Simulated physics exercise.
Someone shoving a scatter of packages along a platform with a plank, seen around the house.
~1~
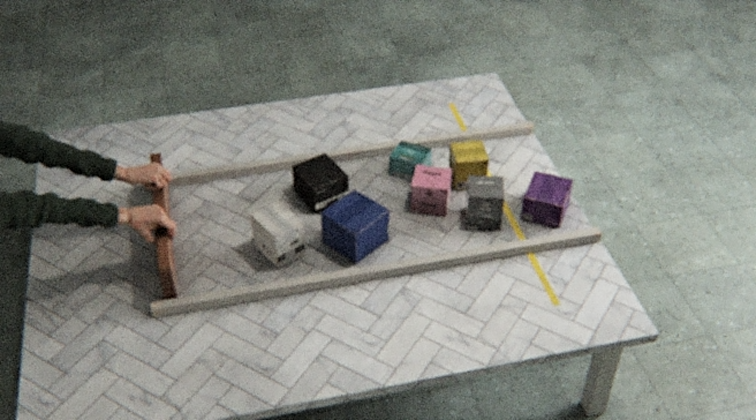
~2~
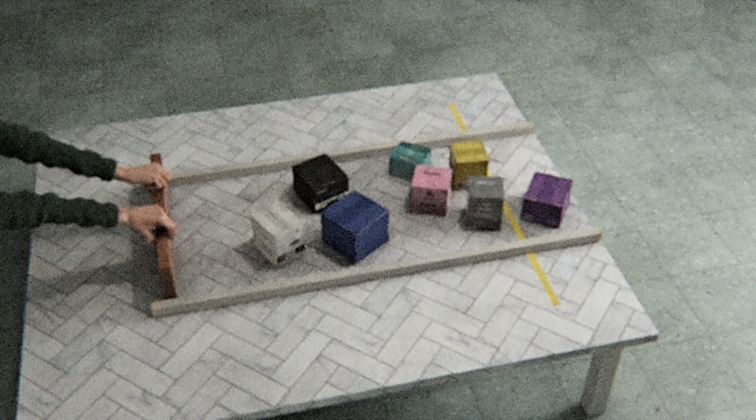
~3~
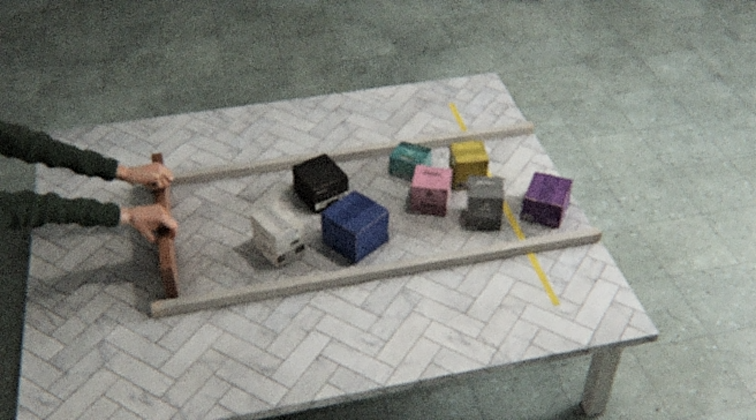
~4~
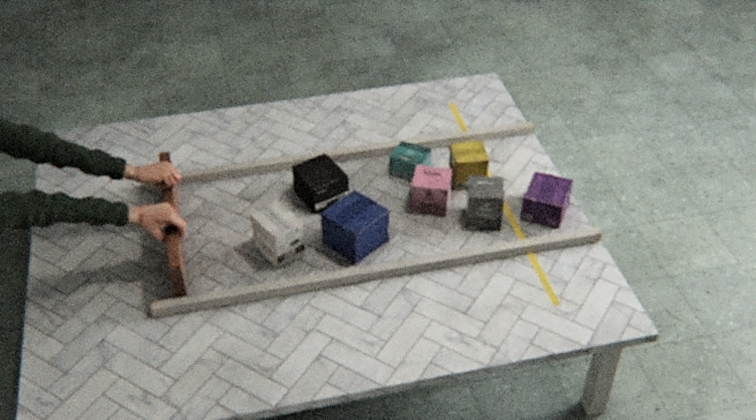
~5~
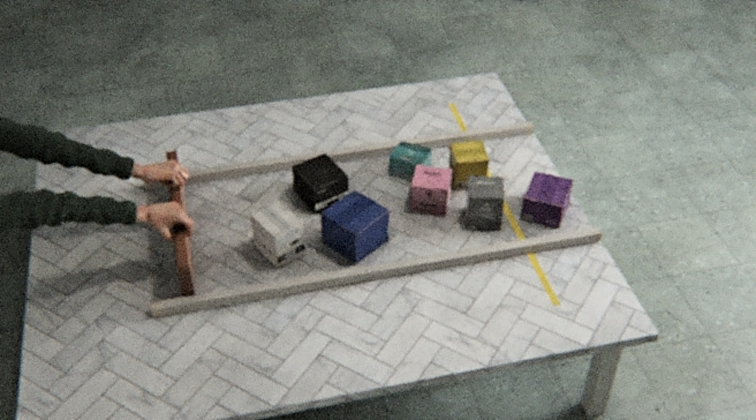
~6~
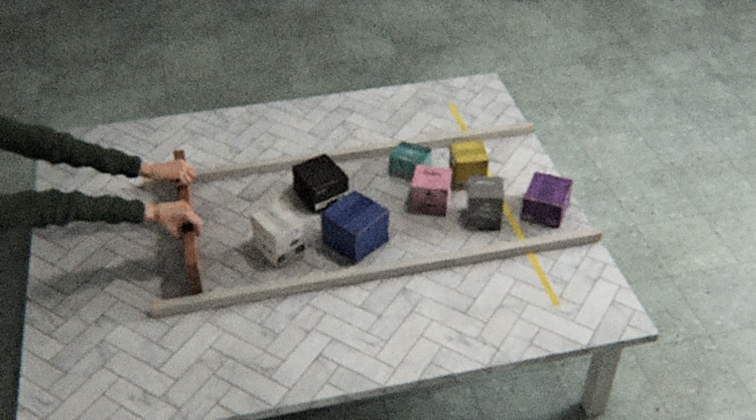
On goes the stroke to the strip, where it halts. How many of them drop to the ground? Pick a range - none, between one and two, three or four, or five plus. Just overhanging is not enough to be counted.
Range: Between one and two.
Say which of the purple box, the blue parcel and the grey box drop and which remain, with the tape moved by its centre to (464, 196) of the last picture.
Short version: The purple box heads down, the blue parcel sits tight, the grey box sits tight.
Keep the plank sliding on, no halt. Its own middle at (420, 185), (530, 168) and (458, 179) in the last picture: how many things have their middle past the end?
0; 5; 1.
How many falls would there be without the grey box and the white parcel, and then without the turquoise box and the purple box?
The first count is 1 and the second is 1.
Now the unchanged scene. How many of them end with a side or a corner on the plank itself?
The number is 3.
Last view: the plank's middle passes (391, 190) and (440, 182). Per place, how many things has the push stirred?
I get 6 at the one place and 8 at the other.
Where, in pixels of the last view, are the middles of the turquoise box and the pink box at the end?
Final spots - turquoise box (492, 141), pink box (551, 177).
Soon after, none off yet; purple box at rest near (547, 199); yellow parcel at rest near (468, 166); grey box at rest near (484, 203).
In the end, the number that fall off is one or two; gone, grey box and purple box.
